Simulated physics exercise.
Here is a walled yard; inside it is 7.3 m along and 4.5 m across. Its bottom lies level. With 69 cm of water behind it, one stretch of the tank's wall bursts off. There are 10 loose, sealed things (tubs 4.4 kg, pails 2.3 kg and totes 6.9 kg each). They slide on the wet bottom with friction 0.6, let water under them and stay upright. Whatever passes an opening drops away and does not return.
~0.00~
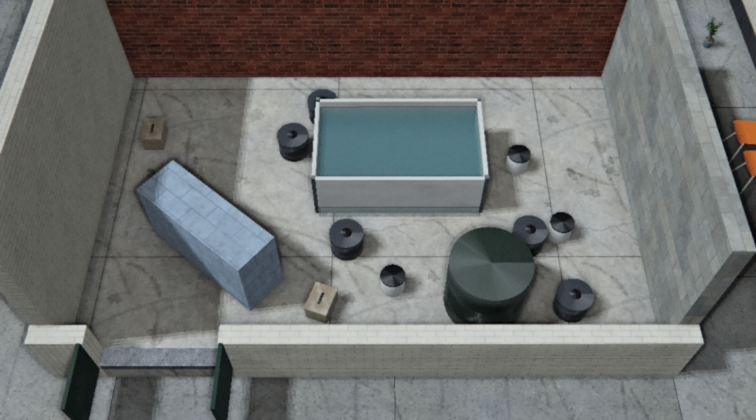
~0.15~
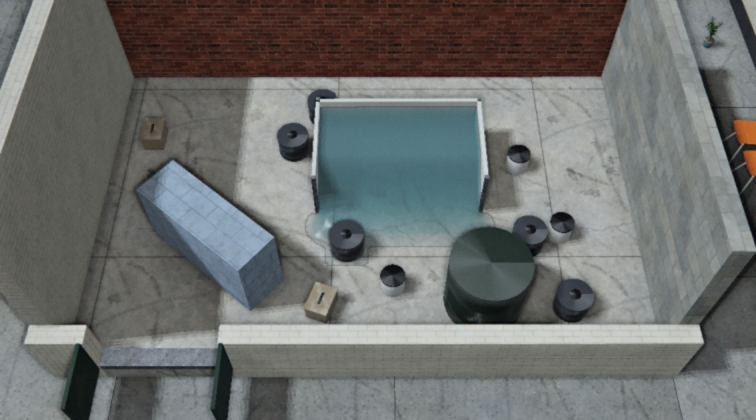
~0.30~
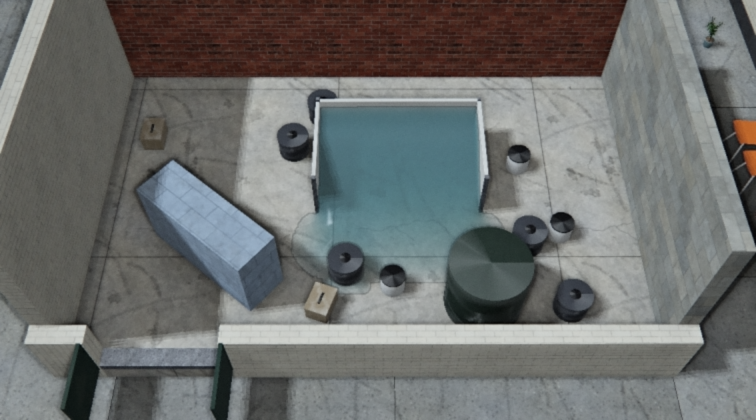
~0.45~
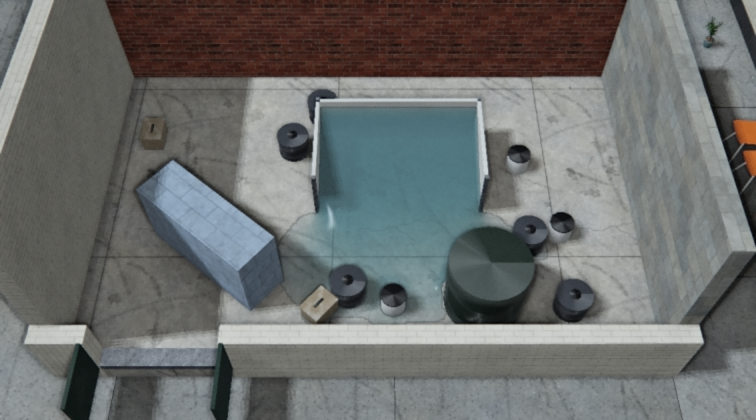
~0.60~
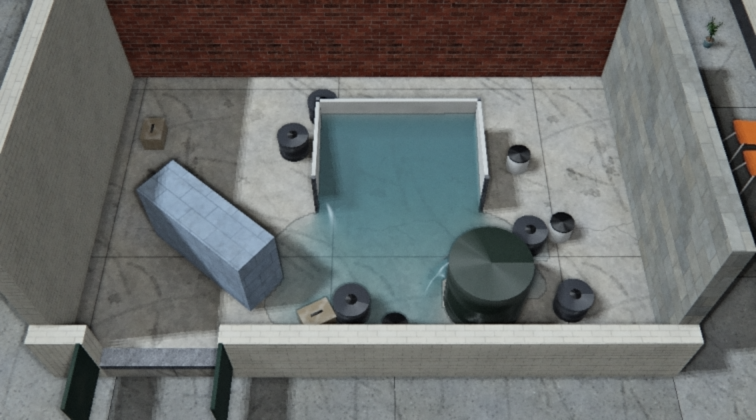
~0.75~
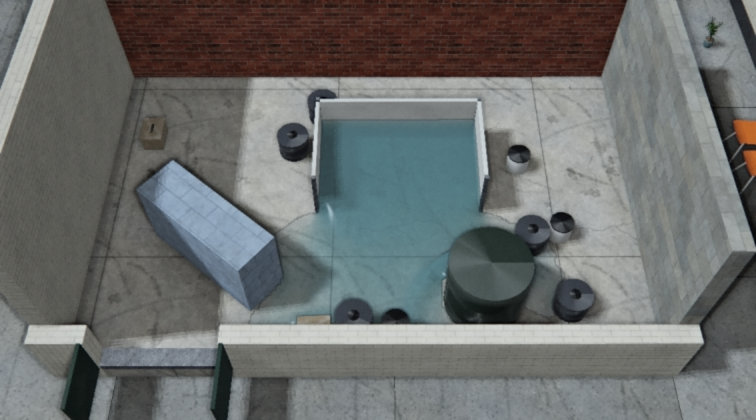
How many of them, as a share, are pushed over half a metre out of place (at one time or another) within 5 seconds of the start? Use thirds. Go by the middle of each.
It is two thirds or more.
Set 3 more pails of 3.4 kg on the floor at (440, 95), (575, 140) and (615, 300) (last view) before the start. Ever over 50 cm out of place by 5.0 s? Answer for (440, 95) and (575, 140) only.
In turn: Less, past it.
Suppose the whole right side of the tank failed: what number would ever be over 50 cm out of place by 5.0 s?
In that case 6 of them.
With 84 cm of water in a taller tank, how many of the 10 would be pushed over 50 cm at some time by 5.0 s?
Then 8.
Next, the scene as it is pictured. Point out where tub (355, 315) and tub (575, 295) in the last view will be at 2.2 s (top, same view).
Around (267, 289) and (648, 295).
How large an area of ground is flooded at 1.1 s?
Some 10.5 m2.
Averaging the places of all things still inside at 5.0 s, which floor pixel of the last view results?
Near (363, 163).
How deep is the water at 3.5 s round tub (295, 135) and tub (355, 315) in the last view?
About 4 and 7 cm.
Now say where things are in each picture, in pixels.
The first picture shows a tub at (346, 233), on the bottom; a pail at (393, 275), on the bottom; 2.9 m2 under water; 0 of 10 have shifted.
The second picture shows a tub at (346, 234), on the bottom; a pail at (393, 275) rests on the ground; water covers 4.1 m2; 0 of 10 have shifted.
The third picture shows a tub at (345, 258) rests on the ground, 39 cm from its start; a pail at (393, 275), on the bottom; 5.6 m2 under water; 1 of 10 have shifted.
The fourth picture shows a tub at (348, 280) rests on the ground, 71 cm from its start; a pail at (393, 295), on the bottom, 28 cm from its start; 6.8 m2 under water; 3 of 10 have shifted.
The fifth picture shows a tub at (351, 300), afloat, 99 cm from its start; a pail at (395, 324) rests on the ground, 69 cm from its start; 7.9 m2 under water; 3 of 10 have shifted.
The sixth picture shows a tub at (354, 315) floats, 123 cm from its start; a pail at (396, 321) floats, 69 cm from its start; 8.6 m2 under water; 3 of 10 have shifted.
After 1.1 s 2 of 10 are over 50 cm from their spots; 3 afloat.
After 2.2 s 6 of 10 are over 50 cm from their spots; 4 afloat.
After 3.5 s 6 of 10 are over 50 cm from their spots; 6 afloat.
After 5.0 s 8 of 10 are over 50 cm from their spots, and 8 have been at some point; 6 afloat.
